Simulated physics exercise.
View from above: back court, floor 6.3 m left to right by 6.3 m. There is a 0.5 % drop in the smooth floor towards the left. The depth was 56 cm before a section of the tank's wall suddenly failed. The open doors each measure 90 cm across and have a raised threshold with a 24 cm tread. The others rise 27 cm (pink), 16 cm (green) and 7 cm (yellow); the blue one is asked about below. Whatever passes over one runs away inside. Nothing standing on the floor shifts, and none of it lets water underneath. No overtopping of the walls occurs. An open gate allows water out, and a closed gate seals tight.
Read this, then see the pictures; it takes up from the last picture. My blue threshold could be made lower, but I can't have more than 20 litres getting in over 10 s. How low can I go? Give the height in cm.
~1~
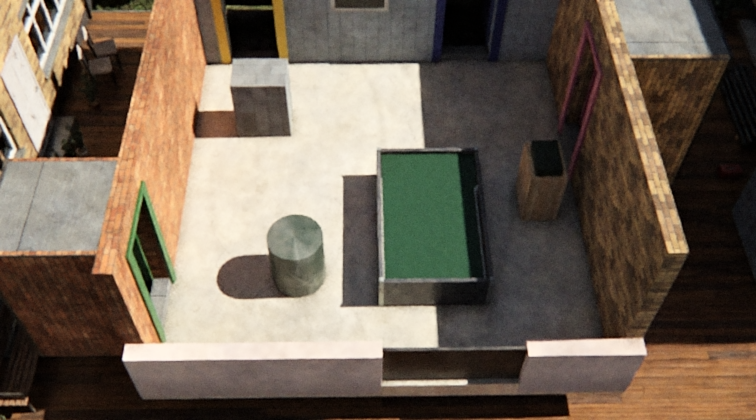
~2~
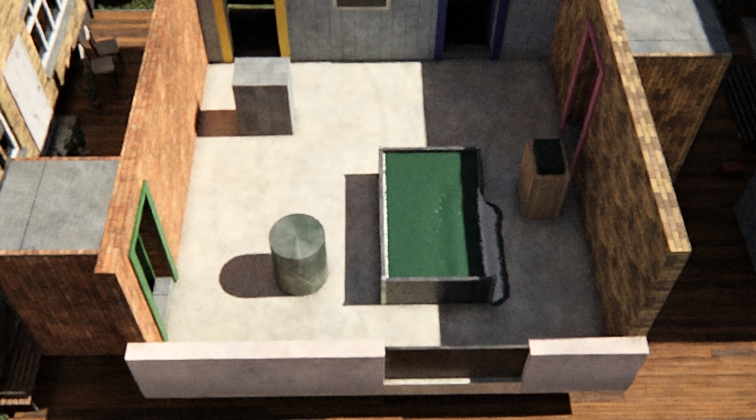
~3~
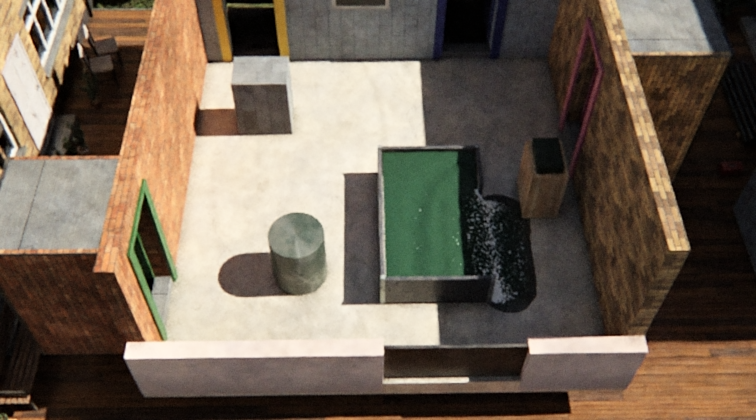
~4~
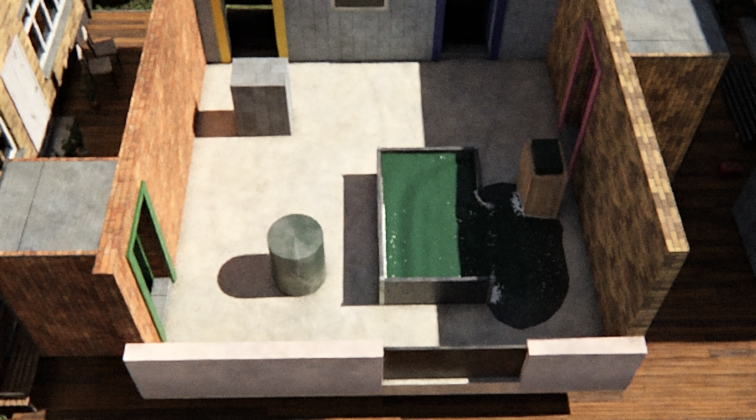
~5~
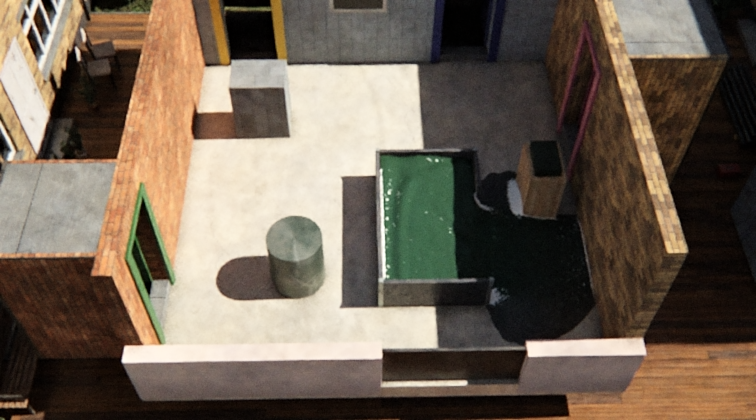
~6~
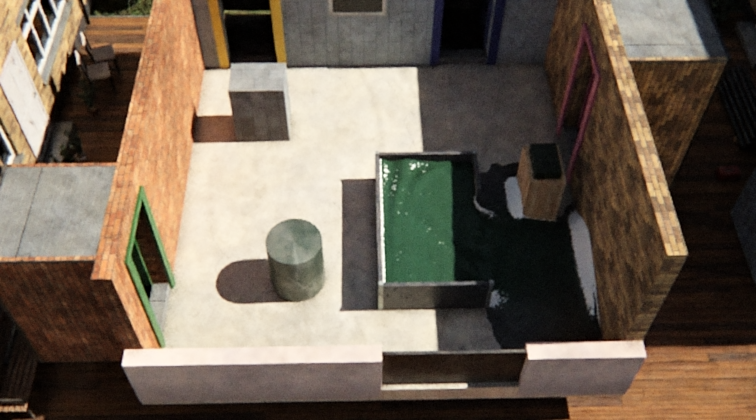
You could bring it down to roughly 8 cm.
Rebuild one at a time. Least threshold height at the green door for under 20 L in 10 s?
Green - roughly 14.5 cm.
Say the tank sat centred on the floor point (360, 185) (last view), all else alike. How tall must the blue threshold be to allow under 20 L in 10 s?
7.5 cm, give or take.
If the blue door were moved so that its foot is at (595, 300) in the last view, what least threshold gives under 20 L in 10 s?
Roughly 28 cm.
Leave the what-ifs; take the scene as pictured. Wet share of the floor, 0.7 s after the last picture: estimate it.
Approximately 20 % of it.
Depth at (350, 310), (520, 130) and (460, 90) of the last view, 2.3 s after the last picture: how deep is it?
First 5, then 3, then 3 cm.
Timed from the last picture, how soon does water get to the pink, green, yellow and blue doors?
Pink: 0.5 s; green: 3.0 s; yellow: 4.5 s; blue: 1.8 s.
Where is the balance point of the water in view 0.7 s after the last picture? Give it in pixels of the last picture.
About (477, 247).
Then, 0.7 s after the last picture water covers 20 % of the floor, deepest (42 cm) near (576, 262); it has not reached the blue door.
Then, 2.3 s after the last picture water covers 35 % of the floor, deepest (28 cm) near (598, 369); 13 cm at the blue door, 0 litres in over its 15 cm threshold.
Then, 9.3 s after the last picture water covers 95 % of the floor, deepest (10 cm) near (192, 154); 5 cm at the blue door, 0 litres in over its 15 cm threshold.
At the blue door as built, the water peaked near 13 cm, 2.5 s after the last picture.
Run again over the same 10 s with other heights there, 37 litres in over 6.5 cm, 7 litres over 10 cm. The limit of 20 litres is kept from about 8 cm up.
